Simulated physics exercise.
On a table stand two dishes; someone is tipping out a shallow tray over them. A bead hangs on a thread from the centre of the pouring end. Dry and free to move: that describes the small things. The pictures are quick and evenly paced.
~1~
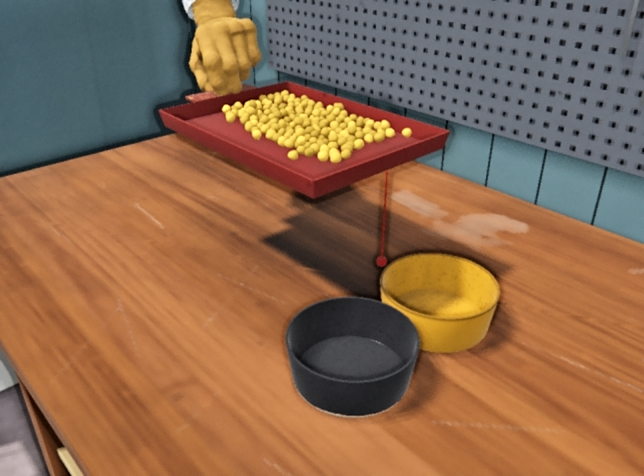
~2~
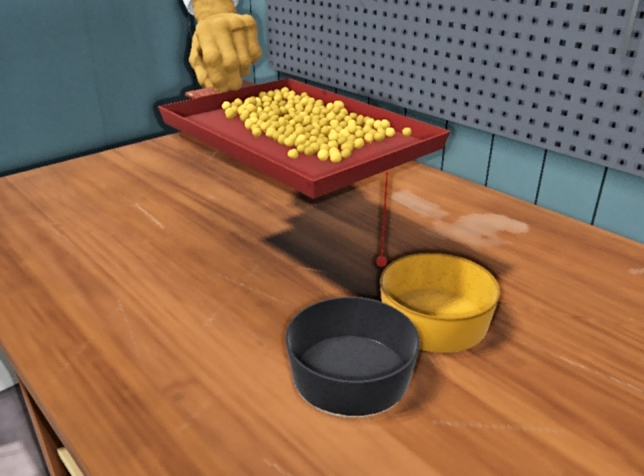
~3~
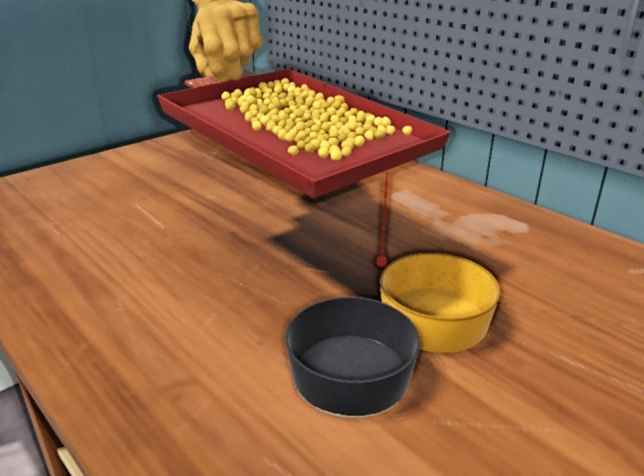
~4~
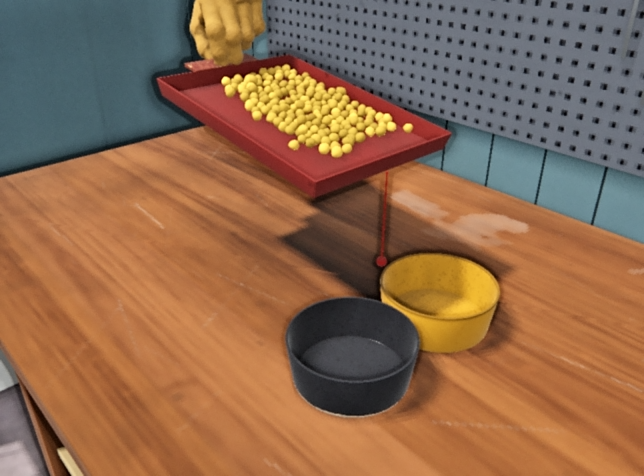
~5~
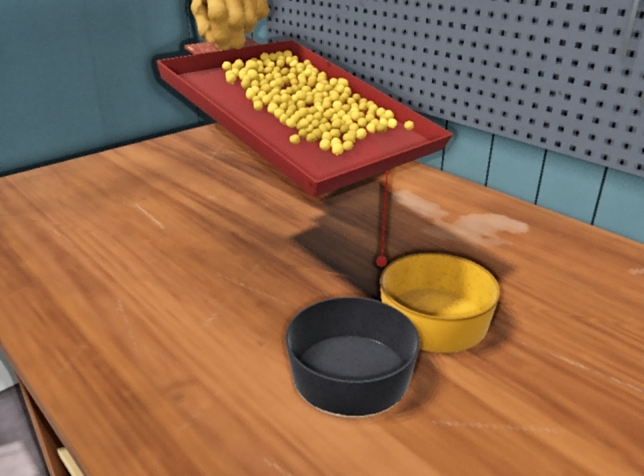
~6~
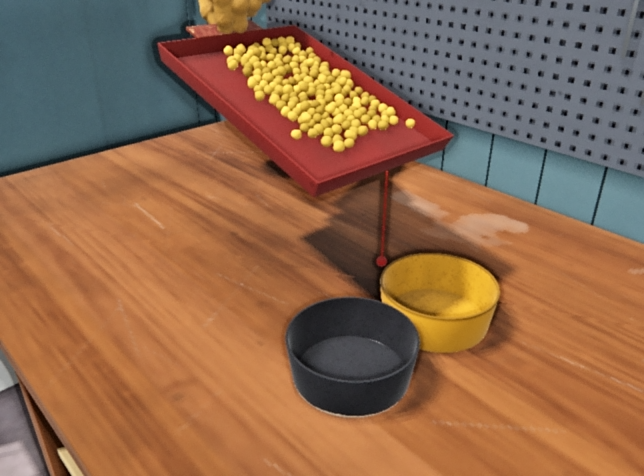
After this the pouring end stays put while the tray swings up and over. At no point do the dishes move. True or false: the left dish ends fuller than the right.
False.
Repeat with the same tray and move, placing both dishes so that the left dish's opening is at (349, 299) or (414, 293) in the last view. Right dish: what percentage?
It comes to near 40 per cent the first time and near 30 per cent the second time.
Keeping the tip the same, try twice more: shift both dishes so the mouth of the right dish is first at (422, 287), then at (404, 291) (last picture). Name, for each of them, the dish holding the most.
Try 1 - the dish at right, try 2 - the dish at right.
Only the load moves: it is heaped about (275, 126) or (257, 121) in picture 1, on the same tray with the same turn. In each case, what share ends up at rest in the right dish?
Estimate: 50 % first, 50 % second.
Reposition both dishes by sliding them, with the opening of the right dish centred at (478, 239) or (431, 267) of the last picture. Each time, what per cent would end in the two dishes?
70 and 80 in a hundred, in turn.
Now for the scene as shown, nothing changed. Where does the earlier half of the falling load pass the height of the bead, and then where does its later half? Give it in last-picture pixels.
At (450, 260) for the first part, then at (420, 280) for the others.
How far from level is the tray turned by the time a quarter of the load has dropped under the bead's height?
Near 110 degrees.
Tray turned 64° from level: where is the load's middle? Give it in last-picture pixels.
I'd put the middle close to (393, 122).
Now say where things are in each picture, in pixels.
In the first frame, corners of the pouring end near (314, 178) and (445, 131), level; middle of the load near (307, 125), puffed corn balls; left dish near (401, 386); right dish near (486, 325); bead on its thread near (382, 261).
In the second frame, corners of the pouring end near (314, 178) and (445, 131), level; middle of the load near (307, 123).
In the third frame, corners of the pouring end near (315, 178) and (446, 131), tipped barely, level across its low end; middle of the load near (307, 118).
In the fourth frame, corners of the pouring end near (316, 178) and (447, 132), tipped a little, level across its low end; middle of the load near (308, 109).
In the fifth frame, corners of the pouring end near (317, 179) and (448, 133), tipped a little, level across its low end; middle of the load near (309, 100).
In the sixth frame, corners of the pouring end near (318, 179) and (449, 134), tipped clearly, level across its low end; middle of the load near (311, 92); left dish near (401, 386); right dish near (486, 325).
Shortly afterwards, tray tipped steeply; all but a few on the tray; only a few in the right dish; only a few in the air.
Next, tray tipped past a quarter turn; the bulk on the tray; only a few in the left dish; a little in the right dish; only a few outside both; a little in the air.
Some moments later, tray tipped past a quarter turn; near a quarter in the left dish; near two thirds in the right dish; a little outside both.
In the end, tray tipped past a quarter turn; near a quarter in the left dish; near two thirds in the right dish; a little outside both.
